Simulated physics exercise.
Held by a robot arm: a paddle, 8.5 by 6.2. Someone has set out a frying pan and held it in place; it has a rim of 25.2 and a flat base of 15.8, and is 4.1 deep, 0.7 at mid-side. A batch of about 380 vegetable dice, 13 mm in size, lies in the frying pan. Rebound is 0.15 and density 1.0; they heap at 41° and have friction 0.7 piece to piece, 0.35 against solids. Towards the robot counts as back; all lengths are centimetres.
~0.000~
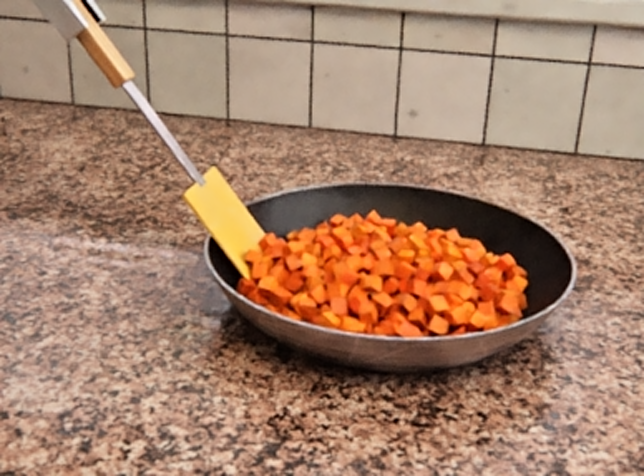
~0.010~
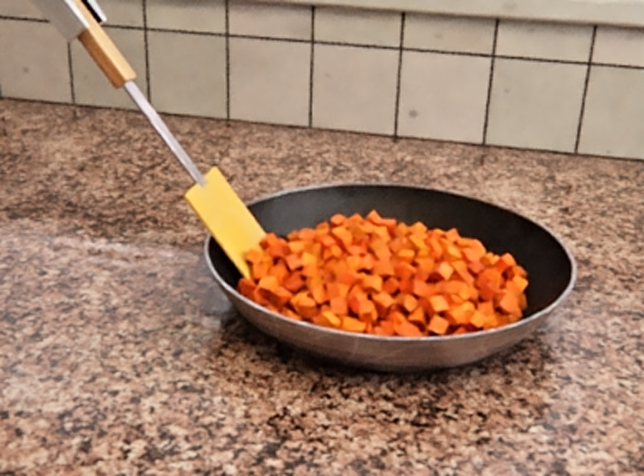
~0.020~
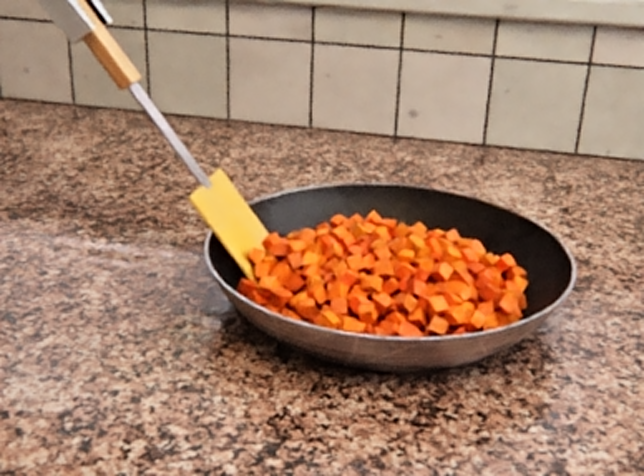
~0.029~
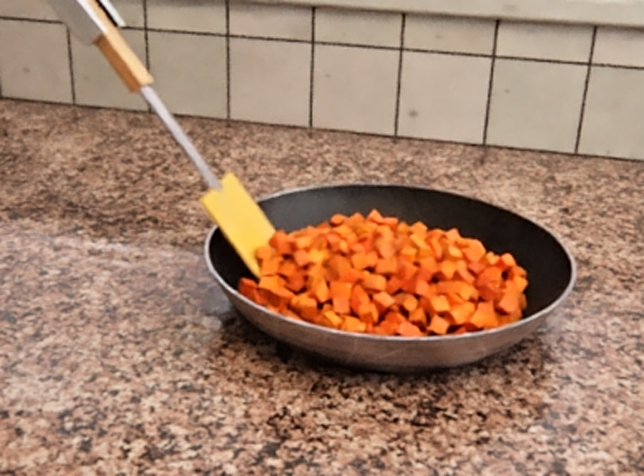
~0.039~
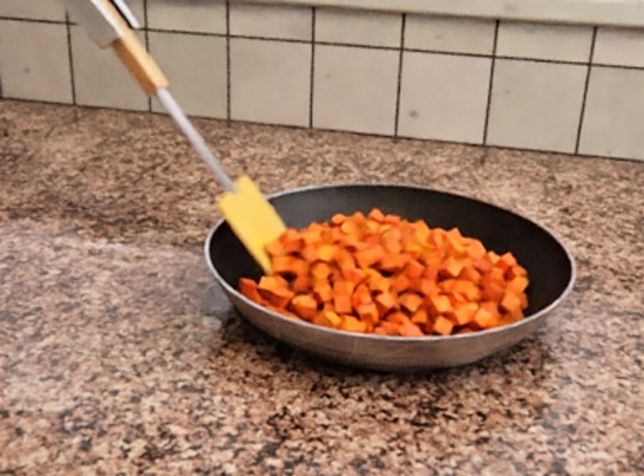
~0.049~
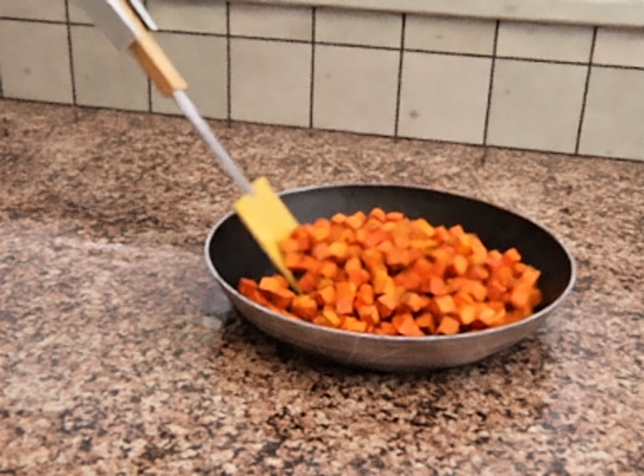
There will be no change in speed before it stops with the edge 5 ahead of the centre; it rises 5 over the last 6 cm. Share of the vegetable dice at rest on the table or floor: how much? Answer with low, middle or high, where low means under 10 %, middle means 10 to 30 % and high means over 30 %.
Middle.
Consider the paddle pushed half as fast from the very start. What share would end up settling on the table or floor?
Estimated result: Some 5 %.
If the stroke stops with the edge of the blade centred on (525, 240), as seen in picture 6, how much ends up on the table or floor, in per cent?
I'd put it near 25 per cent.
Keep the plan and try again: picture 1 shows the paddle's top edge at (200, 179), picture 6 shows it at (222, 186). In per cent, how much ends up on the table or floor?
Near 5 in a hundred.
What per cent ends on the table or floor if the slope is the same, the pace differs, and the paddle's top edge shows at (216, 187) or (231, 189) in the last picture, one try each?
That comes to about 0 and about 10 percent, in that order.
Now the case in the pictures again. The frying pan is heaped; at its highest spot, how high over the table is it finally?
Roughly 5.0 centimetres.
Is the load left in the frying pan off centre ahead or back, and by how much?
It rests close to 3.5 centimetres ahead of centre.
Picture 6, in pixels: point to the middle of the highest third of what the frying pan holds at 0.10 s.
Centre: Roughly (454, 258) in the last picture.
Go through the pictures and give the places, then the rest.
Paddle top edge at (199, 180), sloping 52°; upper third of the load around (381, 265), from x 245 to 520, top at y 220; 383 in the frying pan, in the first picture.
Paddle top edge at (200, 181), sloping 52°; upper third of the load around (381, 265), from x 245 to 520, top at y 220, in the second picture.
Paddle top edge at (205, 182), sloping 52°; upper third of the load around (378, 264), from x 245 to 520, top at y 220, in the third picture.
Paddle top edge at (216, 186), sloping 52°; upper third of the load around (381, 263), from x 245 to 520, top at y 220, in the fourth picture.
Paddle top edge at (231, 189), sloping 52°; upper third of the load around (386, 260), from x 245 to 520, top at y 220, in the fifth picture.
Paddle top edge at (248, 191), sloping 52°; upper third of the load around (394, 259), from x 245 to 530, top at y 220; 383 in the frying pan, in the sixth picture.
By 0.07 s, sloping 52°, highest piece 6 above the table; 383 in the frying pan.
By 0.10 s, sloping 52°, highest piece 7 above the table; 383 in the frying pan.
By 0.31 s, sloping 52°, highest piece 7 above the table; 320 in the frying pan, 44 on the table or floor, 19 on the blade or in flight.
By 1.36 s, sloping 52°, highest piece 5 above the table; 320 in the frying pan, 63 on the table or floor.
Final count, 320 in the frying pan, 63 on the table or floor. That is 16 % on the table or floor.
